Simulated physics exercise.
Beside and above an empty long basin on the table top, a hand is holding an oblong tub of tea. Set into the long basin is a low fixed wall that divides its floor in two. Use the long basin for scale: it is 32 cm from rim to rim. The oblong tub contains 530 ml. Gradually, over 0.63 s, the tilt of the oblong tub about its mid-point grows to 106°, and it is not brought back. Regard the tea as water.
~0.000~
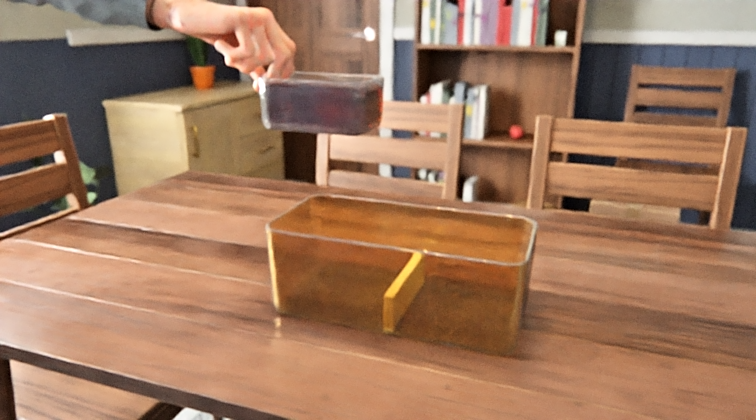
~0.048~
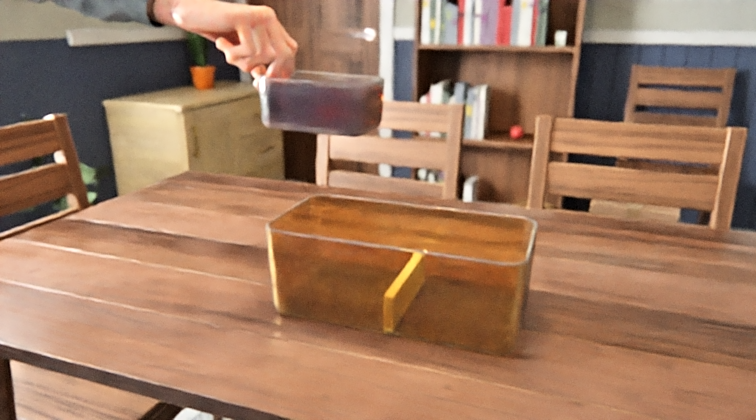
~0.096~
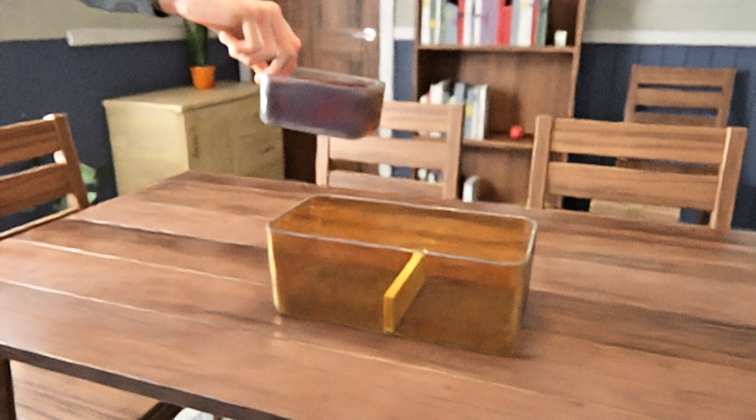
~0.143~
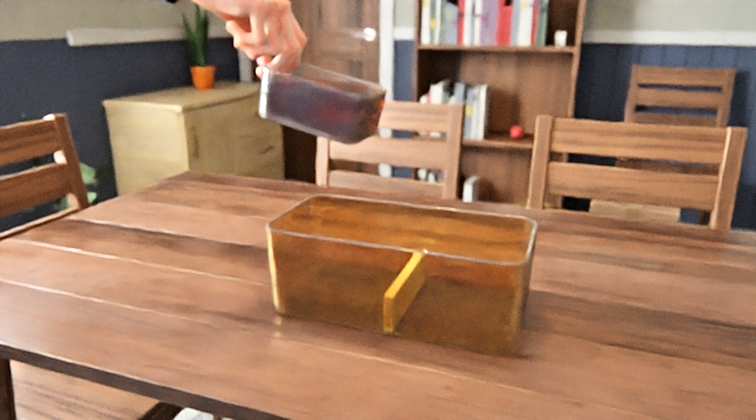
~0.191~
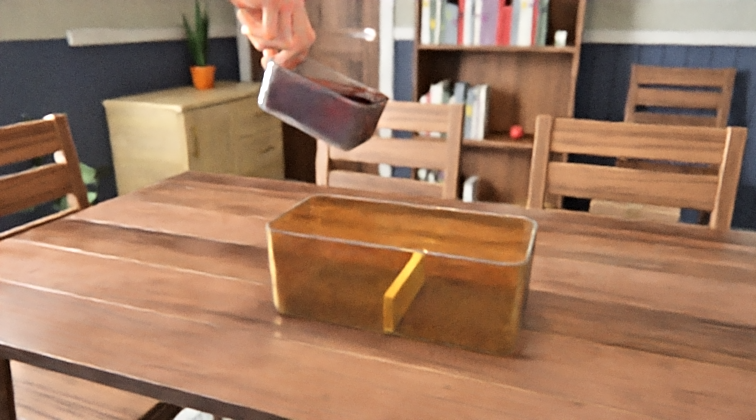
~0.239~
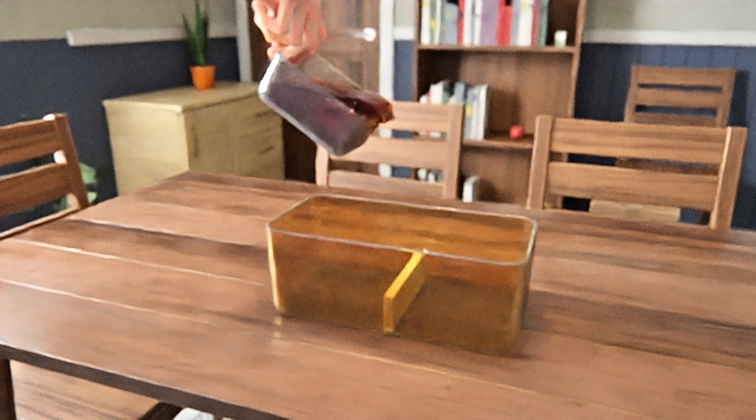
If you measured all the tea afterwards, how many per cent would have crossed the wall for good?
Around 70 per cent would have crossed.
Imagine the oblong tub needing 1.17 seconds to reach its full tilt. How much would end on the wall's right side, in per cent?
Result under that change: Approx. 75 %.
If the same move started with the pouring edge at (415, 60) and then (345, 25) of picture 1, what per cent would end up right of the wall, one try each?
Result: 85 per cent, then 45 per cent.
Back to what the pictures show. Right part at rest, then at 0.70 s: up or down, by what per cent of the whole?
The share ends smaller than before, by about 1 %.
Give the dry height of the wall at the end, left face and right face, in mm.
Left: Roughly 42 mm; right: Roughly 30 mm.
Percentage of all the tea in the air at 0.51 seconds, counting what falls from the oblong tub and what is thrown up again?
Share: Roughly 44 per cent.
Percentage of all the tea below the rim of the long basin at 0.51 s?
I'd estimate some 44 percent of the liquid.
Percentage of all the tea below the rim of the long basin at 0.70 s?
94 %, more or less.
After 0.51 s the tilt is 96° and 12 per cent is still to pour, 2 is left of the wall and 43 right of it.
After 0.70 s the tilt is 106° and 2 per cent is still to pour, 24 is left of the wall and 71 right of it.
After 0.91 s the tilt is 106° and 0 per cent is still to pour, 29 is left of the wall and 69 right of it.
After 1.13 s the tilt is 106° and 0 per cent is still to pour, 29 is left of the wall and 69 right of it.
In the end 29 per cent lies left of the wall, 70 right of it and 1 outside.
